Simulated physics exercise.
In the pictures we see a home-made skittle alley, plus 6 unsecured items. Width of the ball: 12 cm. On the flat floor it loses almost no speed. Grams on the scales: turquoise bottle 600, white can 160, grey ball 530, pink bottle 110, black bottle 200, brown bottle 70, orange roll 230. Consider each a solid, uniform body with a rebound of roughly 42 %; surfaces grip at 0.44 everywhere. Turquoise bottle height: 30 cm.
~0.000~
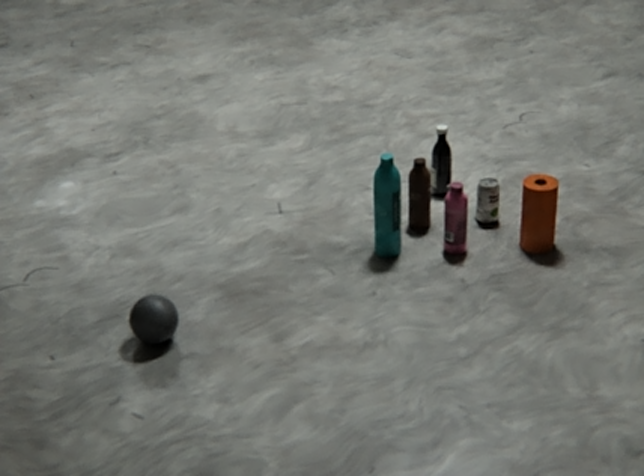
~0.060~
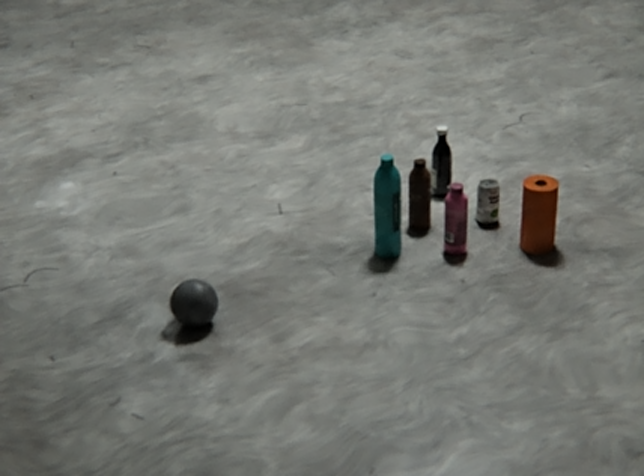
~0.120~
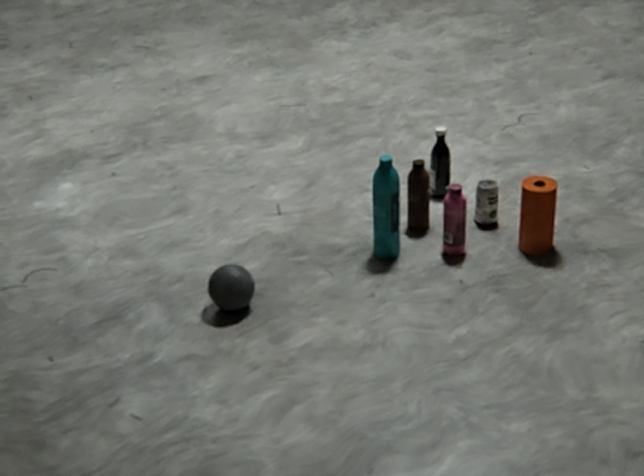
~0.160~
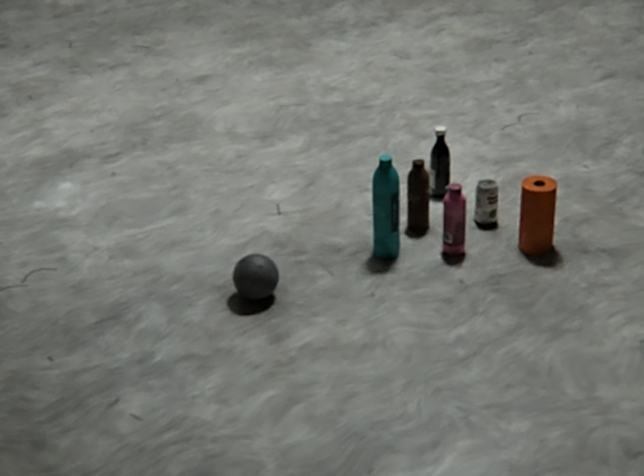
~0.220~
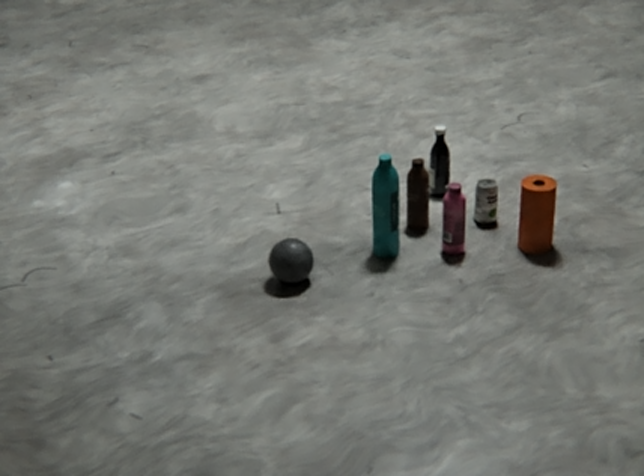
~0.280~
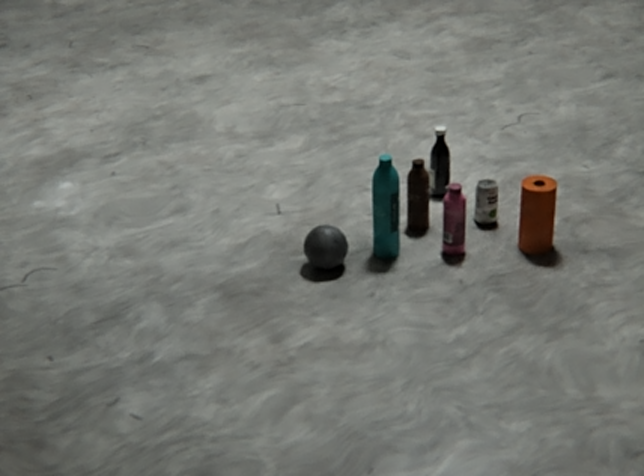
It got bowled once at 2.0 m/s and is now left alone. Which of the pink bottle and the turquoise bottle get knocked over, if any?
The pink bottle is knocked over. The turquoise bottle is knocked over.
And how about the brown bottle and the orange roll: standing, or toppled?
Here's how it ends: The brown bottle never goes down, and the orange roll comes down.
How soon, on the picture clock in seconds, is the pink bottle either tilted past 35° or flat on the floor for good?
Time: Approximately 0.7 s.
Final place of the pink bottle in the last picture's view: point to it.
Around (494, 270).
Around 0.88 s, 117 cm rolled; grey ball near (411, 150); turquoise bottle on its side near (477, 228); pink bottle on its side near (503, 251); orange roll at 18° to upright.
Around 1.98 s, grey ball near (491, 34); turquoise bottle on its side near (474, 221); pink bottle on its side near (496, 267); orange roll on its side.
Finally (3.3 s), on their side or leaning hard on the floor, turquoise bottle, pink bottle and orange roll; the other 3 still in place (within 8 cm). Final places as that camera would see them, pink bottle near (494, 270), turquoise bottle near (475, 221).
